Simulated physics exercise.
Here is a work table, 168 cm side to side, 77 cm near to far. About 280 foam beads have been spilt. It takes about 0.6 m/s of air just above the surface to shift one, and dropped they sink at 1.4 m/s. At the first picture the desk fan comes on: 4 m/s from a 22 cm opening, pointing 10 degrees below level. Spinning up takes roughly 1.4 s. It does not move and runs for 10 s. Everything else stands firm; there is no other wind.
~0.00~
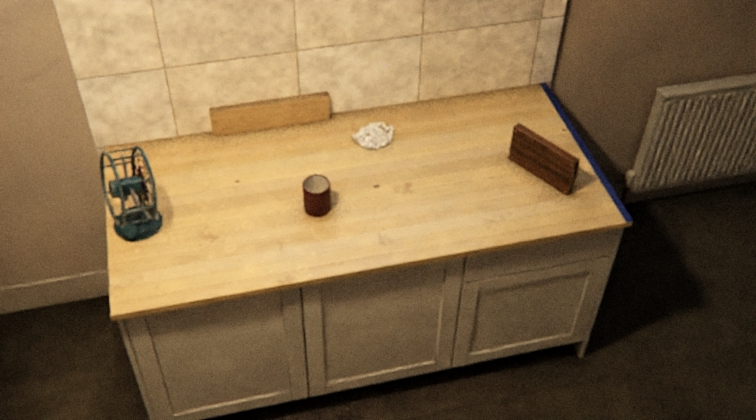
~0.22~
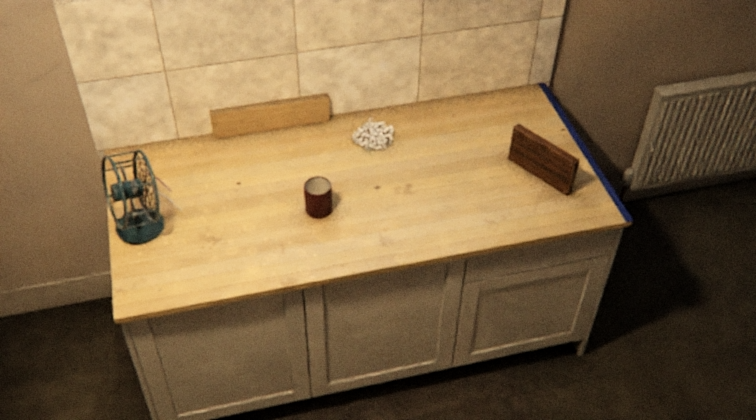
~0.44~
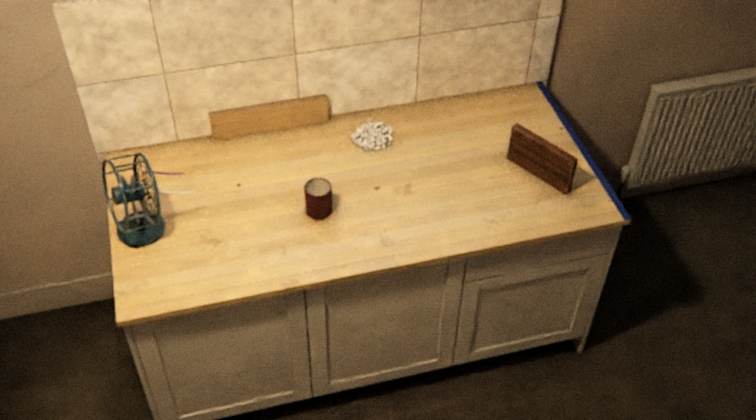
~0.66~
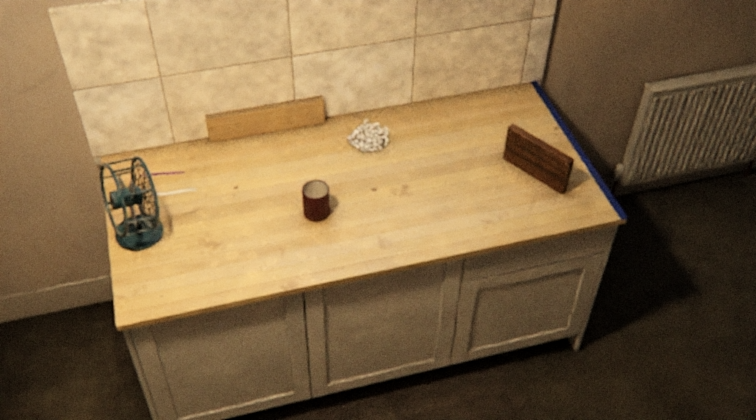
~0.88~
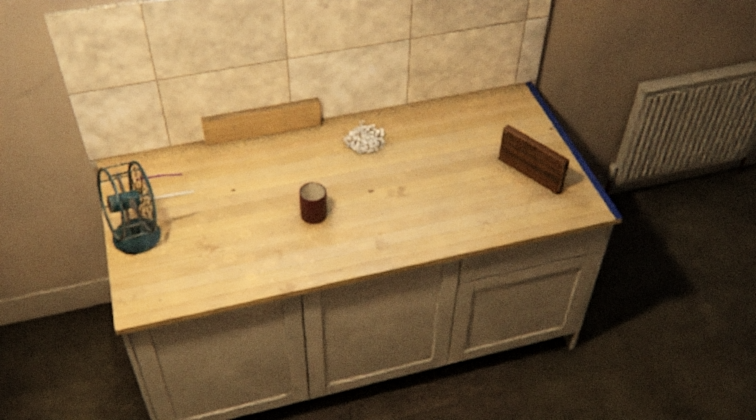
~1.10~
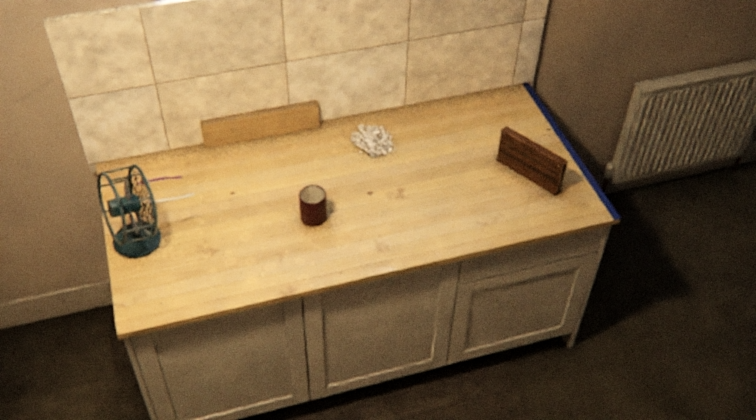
Blue-green desk fan running on a wooden worktop beside a mug and boards, then small white beads shifting slightly to the right.
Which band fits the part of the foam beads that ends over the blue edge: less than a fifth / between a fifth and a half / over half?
The share over the blue edge is more than half.
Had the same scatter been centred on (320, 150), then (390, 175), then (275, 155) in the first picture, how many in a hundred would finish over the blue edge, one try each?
In turn about 90 %, 3 %, 100 %.
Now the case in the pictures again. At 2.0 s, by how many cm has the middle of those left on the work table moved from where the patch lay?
About 70 cm.
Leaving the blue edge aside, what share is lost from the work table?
Near 2 %.
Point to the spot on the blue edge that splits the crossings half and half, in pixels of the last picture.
Around (554, 120).
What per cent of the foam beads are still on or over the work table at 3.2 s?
About 10 %.
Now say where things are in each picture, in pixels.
In the first picture, the middle of the foam beads is near (374, 135), none has stirred yet and the mouth of the desk fan is at (128, 186).
In the second picture, the middle of the foam beads is near (374, 134), none has stirred yet and the blue edge is centred on (585, 146).
In the third picture, the middle of the foam beads is near (373, 135), none has stirred yet, the top of a board is at (269, 105) and the top of a mug is at (318, 187).
In the fourth picture, the middle of the foam beads is near (369, 136) and none has stirred yet.
In the fifth picture, the middle of the foam beads is near (365, 137) and none has stirred yet.
In the sixth picture, the middle of the foam beads is near (371, 140), the farthest in sight from the desk fan is at (387, 133) and about 70 % have left their places.
After 2.0 s, 18 % are on the move or not yet settled, 85 % are over the blue edge; the middle of those still in play is near (559, 164).
After 3.2 s, 11 % are on the move or not yet settled, 88 % are over the blue edge.
After 5.5 s, 8 % are on the move or not yet settled, 89 % are over the blue edge.
After 10.0 s, at the end, 89 % are over the blue edge.
